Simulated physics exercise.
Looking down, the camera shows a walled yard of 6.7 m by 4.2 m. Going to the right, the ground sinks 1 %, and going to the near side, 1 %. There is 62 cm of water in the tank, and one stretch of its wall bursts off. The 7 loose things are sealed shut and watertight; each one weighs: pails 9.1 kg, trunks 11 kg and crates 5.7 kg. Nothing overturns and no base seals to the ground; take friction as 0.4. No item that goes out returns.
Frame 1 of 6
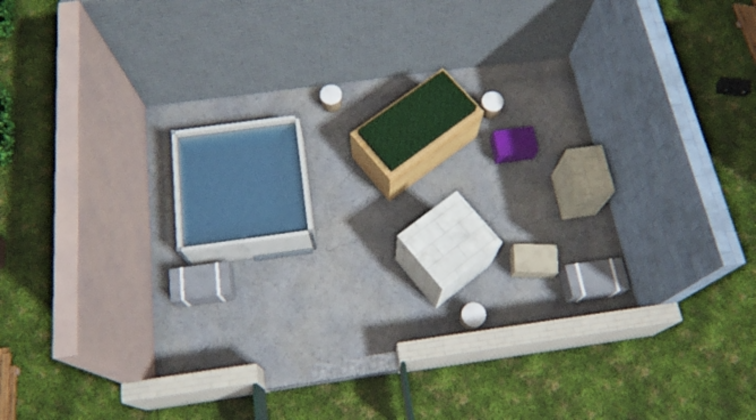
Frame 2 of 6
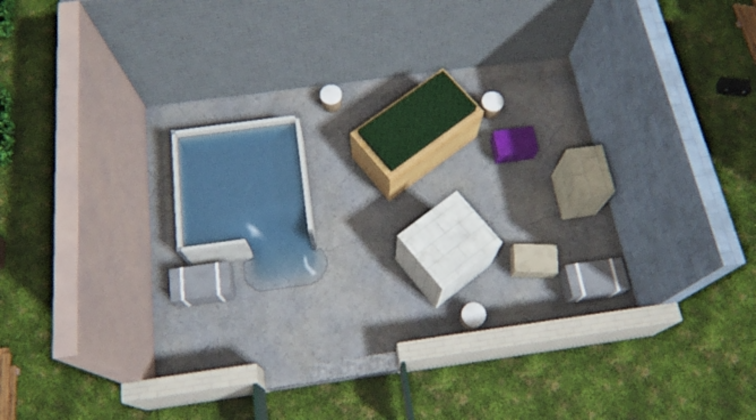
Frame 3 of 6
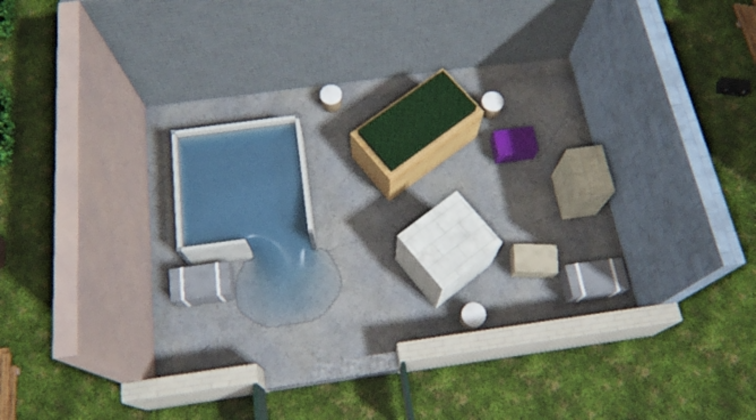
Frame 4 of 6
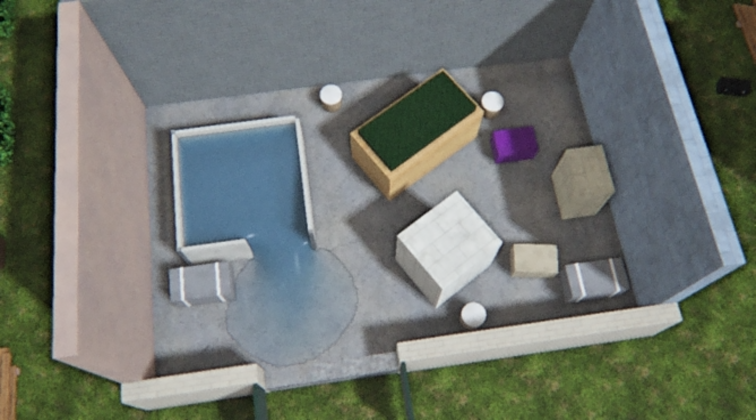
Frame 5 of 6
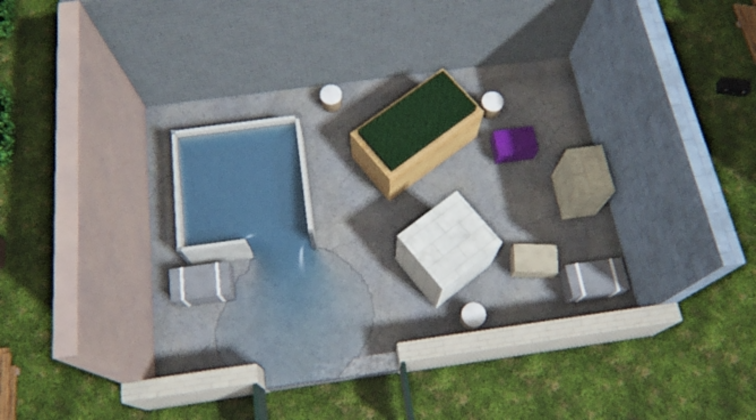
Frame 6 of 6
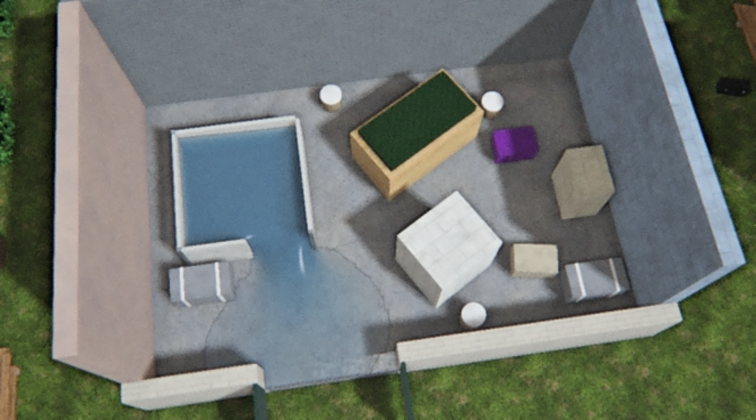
In the video, a corner of a square tank's wall opens in a walled yard, and water pours out across the paving, spreading toward the near side and the gap in the low wall, while the surrounding crates and blocks stay still.
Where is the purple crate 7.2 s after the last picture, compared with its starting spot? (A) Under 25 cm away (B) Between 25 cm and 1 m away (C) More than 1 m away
A.
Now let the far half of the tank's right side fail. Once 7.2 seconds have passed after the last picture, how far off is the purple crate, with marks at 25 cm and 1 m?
Outcome for the purple crate: Long-distance displacement.
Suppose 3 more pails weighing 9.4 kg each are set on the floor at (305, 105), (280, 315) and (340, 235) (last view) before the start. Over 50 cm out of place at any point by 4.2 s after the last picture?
Note, same order as listed: Inside the limit, beyond the limit, inside the limit.
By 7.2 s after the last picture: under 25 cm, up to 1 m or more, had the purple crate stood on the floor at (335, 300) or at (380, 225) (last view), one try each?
I'd expect that it gets borne away first and remains where it was second.
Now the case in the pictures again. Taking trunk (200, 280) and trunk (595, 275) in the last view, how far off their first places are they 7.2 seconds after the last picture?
In turn: 80 cm, 60 cm.
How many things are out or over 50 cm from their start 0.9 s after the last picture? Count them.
I make it 0 by then.
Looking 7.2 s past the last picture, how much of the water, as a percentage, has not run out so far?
Still held: Near 40 %.
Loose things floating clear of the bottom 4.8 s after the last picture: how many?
Count: 2.
Then, 0.9 s after the last picture the purple crate is near (516, 141), 0.0 m from its start, aground; 0 of 7 are out; 0 afloat.
Then, 2.8 s after the last picture the purple crate is near (516, 141), 0.0 m from its start, aground; 0 of 7 are out; 0 afloat.
Then, 4.8 s after the last picture the purple crate is near (516, 141), 0.0 m from its start, aground; 0 of 7 are out; 2 afloat.
Then, 7.2 s after the last picture the purple crate is near (516, 141), 0.0 m from its start, aground; 0 of 7 are out; 2 afloat.
